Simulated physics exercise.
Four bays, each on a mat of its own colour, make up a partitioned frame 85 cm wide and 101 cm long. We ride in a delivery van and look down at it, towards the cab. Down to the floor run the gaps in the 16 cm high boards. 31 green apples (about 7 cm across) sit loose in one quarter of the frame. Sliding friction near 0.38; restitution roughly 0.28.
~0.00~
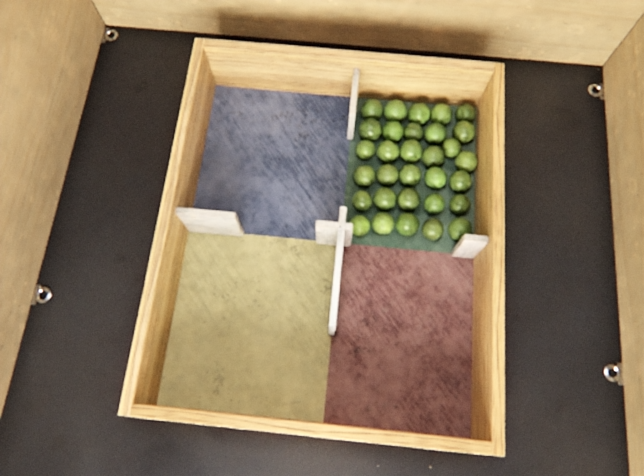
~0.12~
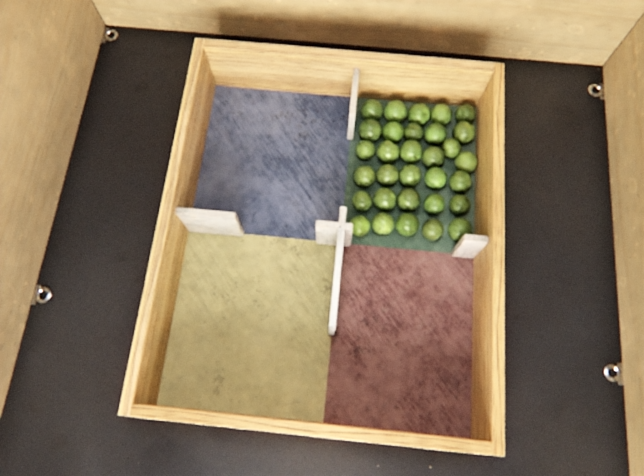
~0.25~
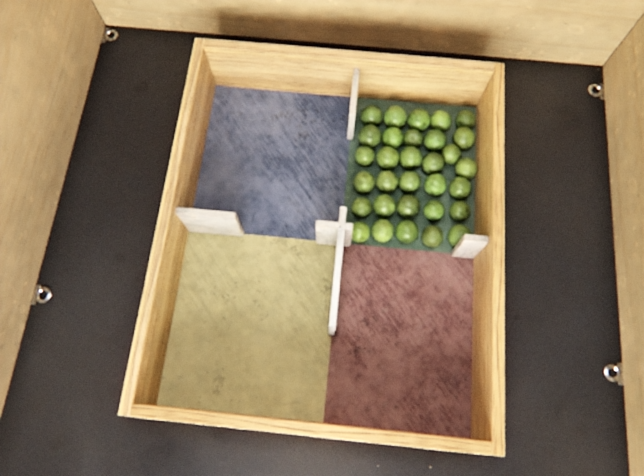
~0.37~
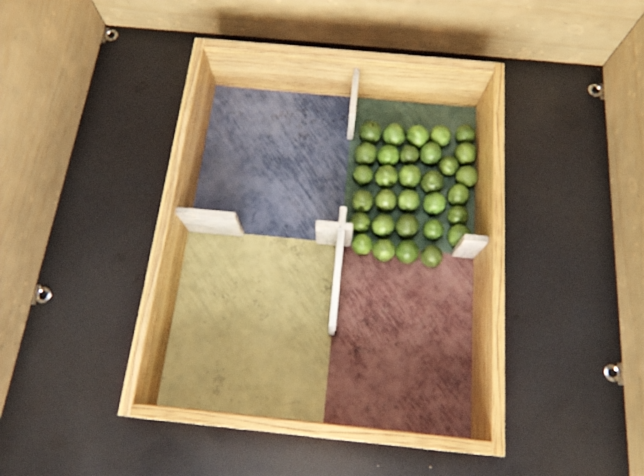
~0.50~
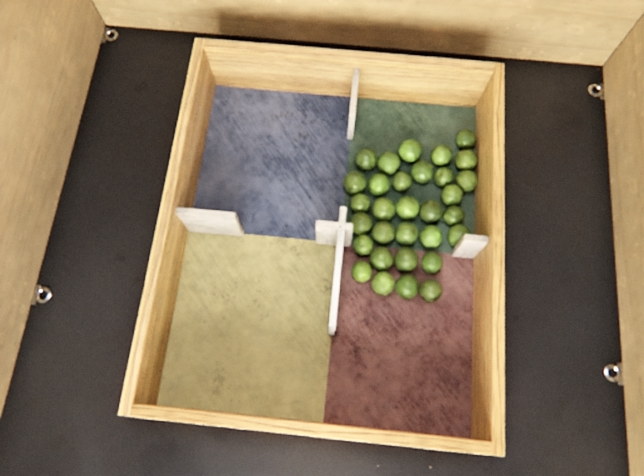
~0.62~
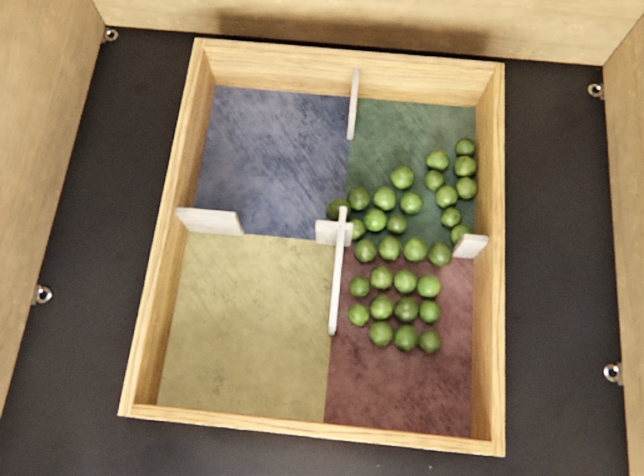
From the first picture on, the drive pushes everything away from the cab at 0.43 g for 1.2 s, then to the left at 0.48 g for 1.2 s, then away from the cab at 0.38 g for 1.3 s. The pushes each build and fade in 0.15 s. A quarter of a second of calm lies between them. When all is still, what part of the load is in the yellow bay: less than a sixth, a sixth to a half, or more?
Once things settle, the yellow bay holds the bulk of the load.
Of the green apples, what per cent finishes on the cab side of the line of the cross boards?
Roughly 10 per cent.
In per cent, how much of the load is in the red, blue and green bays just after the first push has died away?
At that point the split is red 80, blue 0, green 10 per cent.
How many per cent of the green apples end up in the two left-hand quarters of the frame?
Some 80 %.
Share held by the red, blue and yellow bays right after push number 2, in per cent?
The split comes out as red 20 per cent, blue 10 per cent and yellow 60 per cent.
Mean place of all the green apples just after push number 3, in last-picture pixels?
Average position: About (257, 357).
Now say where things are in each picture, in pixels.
The first picture shows middle of the blue mat (274, 159); middle of the green mat (412, 171); middle of the red mat (403, 337); middle of the yellow mat (251, 322); 31 in the green bay; the apple farthest behind, in the direction of the first push, is at (465, 114).
In the second picture, 31 in the green bay; the apple farthest behind, in the direction of the first push, is at (465, 114).
In the third picture, 31 in the green bay; the apple farthest behind, in the direction of the first push, is at (465, 120).
In the fourth picture, 4 in the red bay and 27 in the green bay; the apple farthest behind, in the direction of the first push, is at (465, 135).
In the fifth picture, 8 in the red bay and 23 in the green bay; the apple farthest behind, in the direction of the first push, is at (466, 140).
In the sixth picture, 15 in the red bay, 1 in the blue bay and 15 in the green bay; the apple farthest behind, in the direction of the first push, is at (466, 148).
After push 1 (1.44 s), 24 in the red bay, 4 in the green bay and 3 in the yellow bay.
After push 2 (2.89 s), 7 in the red bay, 4 in the blue bay and 20 in the yellow bay.
After push 3 (4.44 s), 6 in the red bay, 3 in the blue bay and 22 in the yellow bay.
When it is over (at 4.80 s), 6 in the red bay, 3 in the blue bay and 22 in the yellow bay. Asked share, 22 of 31, 71 per cent.
